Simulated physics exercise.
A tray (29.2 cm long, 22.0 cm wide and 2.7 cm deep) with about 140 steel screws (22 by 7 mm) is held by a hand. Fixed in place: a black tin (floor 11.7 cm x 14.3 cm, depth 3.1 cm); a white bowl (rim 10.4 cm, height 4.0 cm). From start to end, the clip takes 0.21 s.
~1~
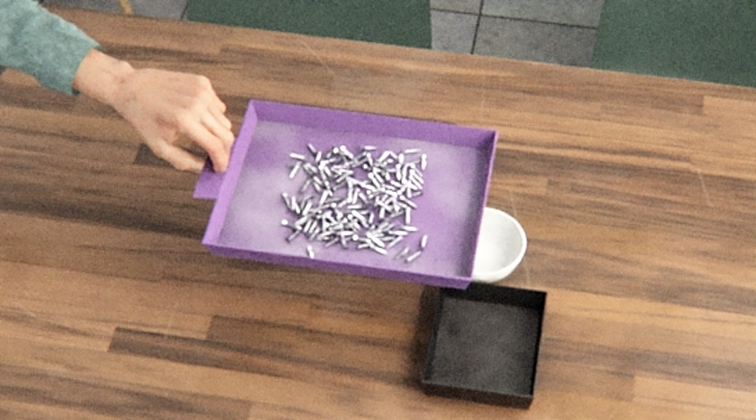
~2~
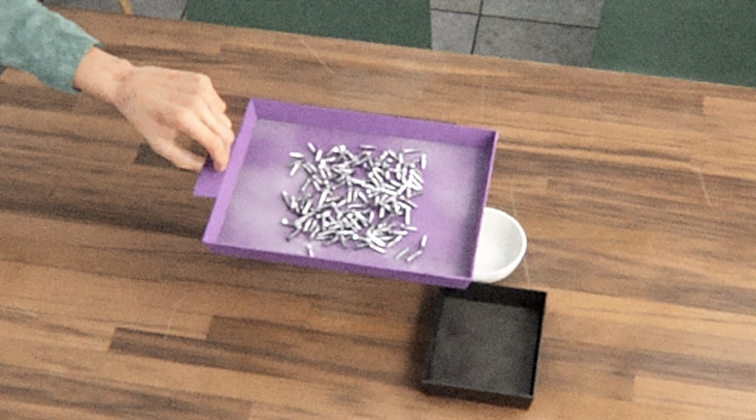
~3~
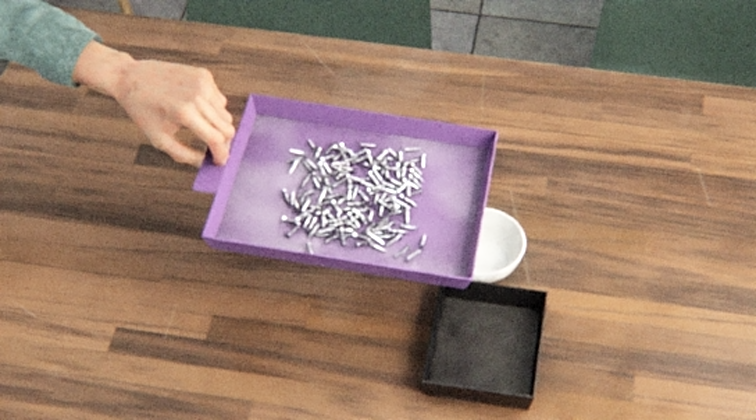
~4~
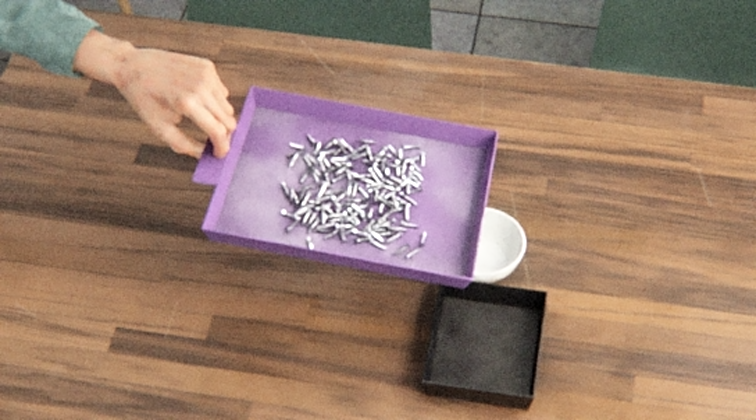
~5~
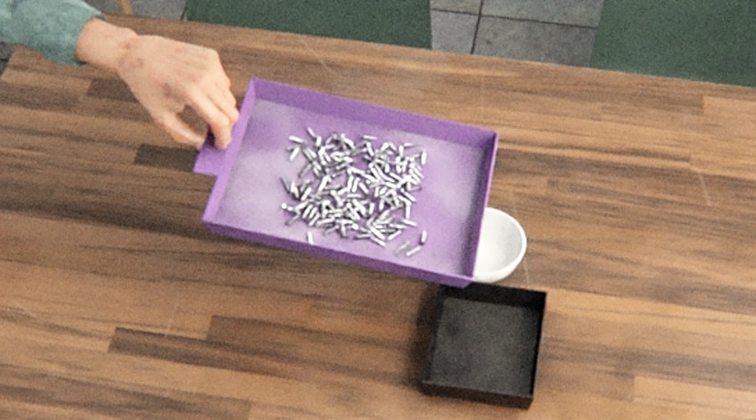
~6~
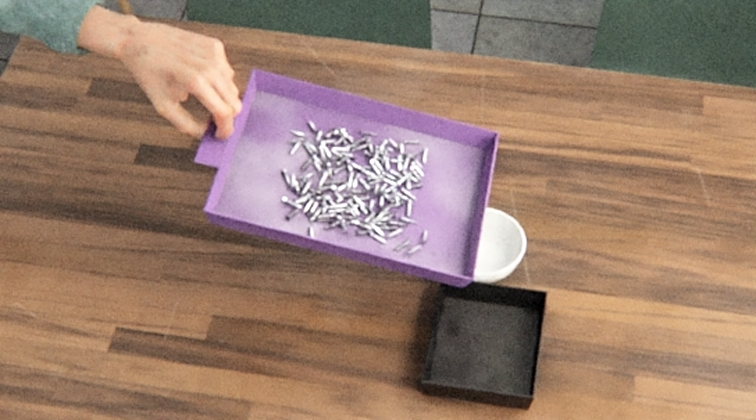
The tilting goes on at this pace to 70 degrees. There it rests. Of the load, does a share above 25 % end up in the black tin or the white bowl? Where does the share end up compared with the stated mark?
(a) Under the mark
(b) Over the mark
(a) Under the mark.
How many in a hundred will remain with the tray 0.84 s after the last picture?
Remaining on tray: Approx. 90 per cent.
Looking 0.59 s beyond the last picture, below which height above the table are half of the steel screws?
The height comes out near 14 cm above the table.
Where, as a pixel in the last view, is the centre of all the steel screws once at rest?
Near pixel (473, 192).
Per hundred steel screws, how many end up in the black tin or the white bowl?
5 % or so.
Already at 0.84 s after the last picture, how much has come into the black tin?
Near 0 per cent so far.
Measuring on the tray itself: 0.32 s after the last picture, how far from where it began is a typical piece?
2 cm.
Then, 0.32 s after the last picture, tilt 32 degrees; tray 100 %; middle of all pieces on or above the table near (387, 163).
Then, 0.59 s after the last picture, tilt 51 degrees; tray 100 %; middle of all pieces on or above the table near (467, 195).
Then, 0.84 s after the last picture, tilt 68 degrees; tray 90 %, white bowl 5 %; middle of all pieces on or above the table near (476, 201).
Then, 1.08 s after the last picture, tilt 70 degrees; tray 90 %, white bowl 5 %; middle of all pieces on or above the table near (476, 202).
In the end, tray 90 %, white bowl 5 %.
